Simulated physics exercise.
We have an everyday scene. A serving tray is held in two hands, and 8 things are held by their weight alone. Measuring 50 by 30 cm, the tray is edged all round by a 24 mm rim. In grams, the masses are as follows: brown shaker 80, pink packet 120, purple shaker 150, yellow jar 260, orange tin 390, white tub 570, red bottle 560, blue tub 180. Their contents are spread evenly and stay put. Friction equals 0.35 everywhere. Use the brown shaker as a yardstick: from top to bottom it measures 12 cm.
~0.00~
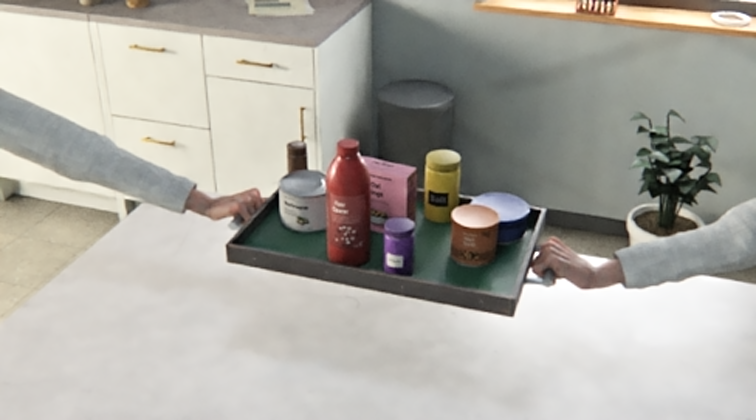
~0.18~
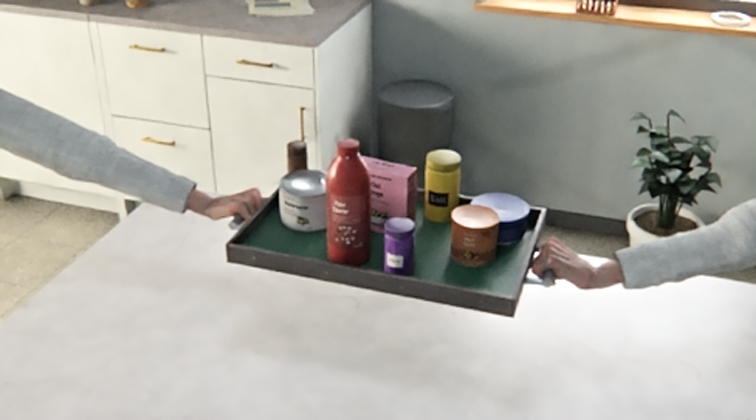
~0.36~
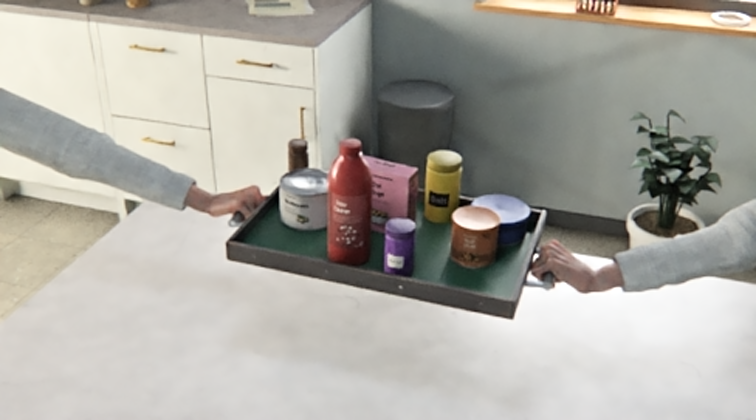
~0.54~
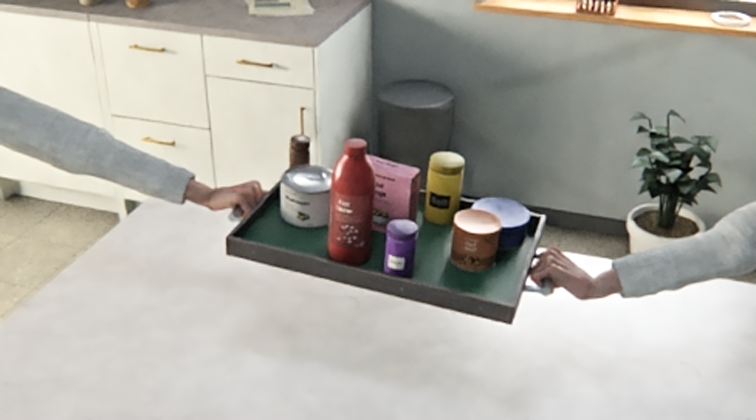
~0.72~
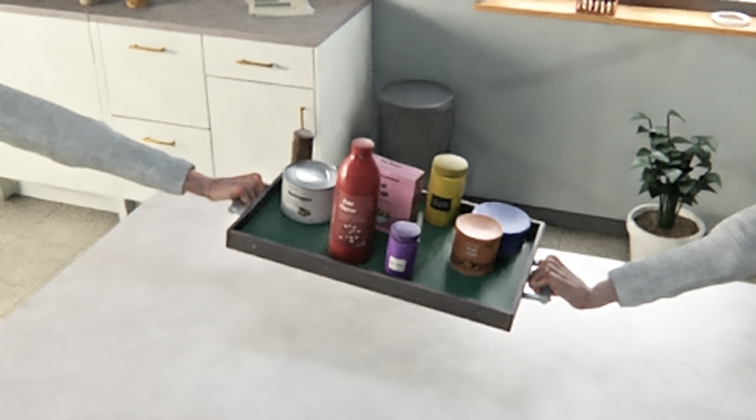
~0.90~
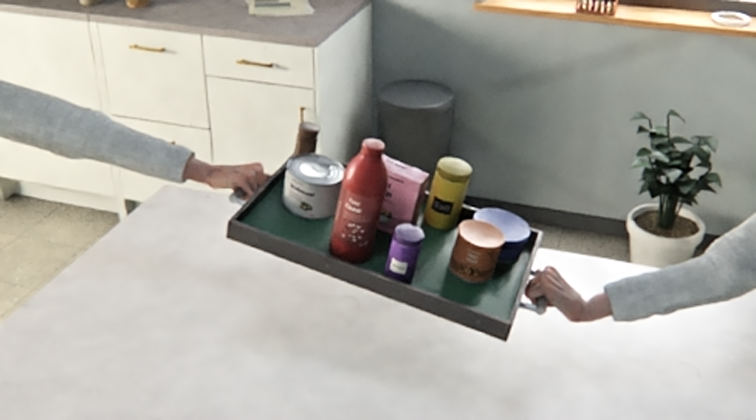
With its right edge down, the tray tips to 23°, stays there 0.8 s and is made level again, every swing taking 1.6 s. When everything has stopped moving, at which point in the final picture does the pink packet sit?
The pink packet sits at (463, 205).
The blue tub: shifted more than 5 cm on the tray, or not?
As for the blue tub, it stays where it was.
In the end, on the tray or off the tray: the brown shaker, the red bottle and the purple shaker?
Afterwards, the brown shaker stays on its support, the red bottle leaves its support, and the purple shaker leaves its support.
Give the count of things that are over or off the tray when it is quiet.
Altogether, 3.
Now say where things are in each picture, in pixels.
Tray level; pink packet (381, 196), in the first frame.
Tray level; yellow jar (442, 186); orange tin (474, 236), in the second frame.
Tray at 1°, right edge down; white tub (309, 199); red bottle (350, 202), in the third frame.
Tray at 3°, right edge down; blue tub (499, 224), in the fourth frame.
Tray at 7°, right edge down; purple shaker (402, 252); yellow jar (446, 191), in the fifth frame.
Tray at 12°, right edge down; pink packet (388, 195); orange tin (476, 252), in the sixth frame.
Around 1.90 s, tray at 23°, right edge down; pink packet shifted 10 cm near (445, 223); brown shaker on its side; red bottle shifted 10 cm.
Around 2.80 s, tray at 21°, right edge down; purple shaker and red bottle now off the tray; pink packet shifted 15 cm near (470, 230); brown shaker on its side.
Finally (4.5 s), off the tray, purple shaker and red bottle; on their side or leaning hard on the tray, brown shaker; not toppled but over 5 cm from the start, pink packet, yellow jar, orange tin and white tub; the last one still in place (within 5 cm). In the last view, pink packet near (463, 205).
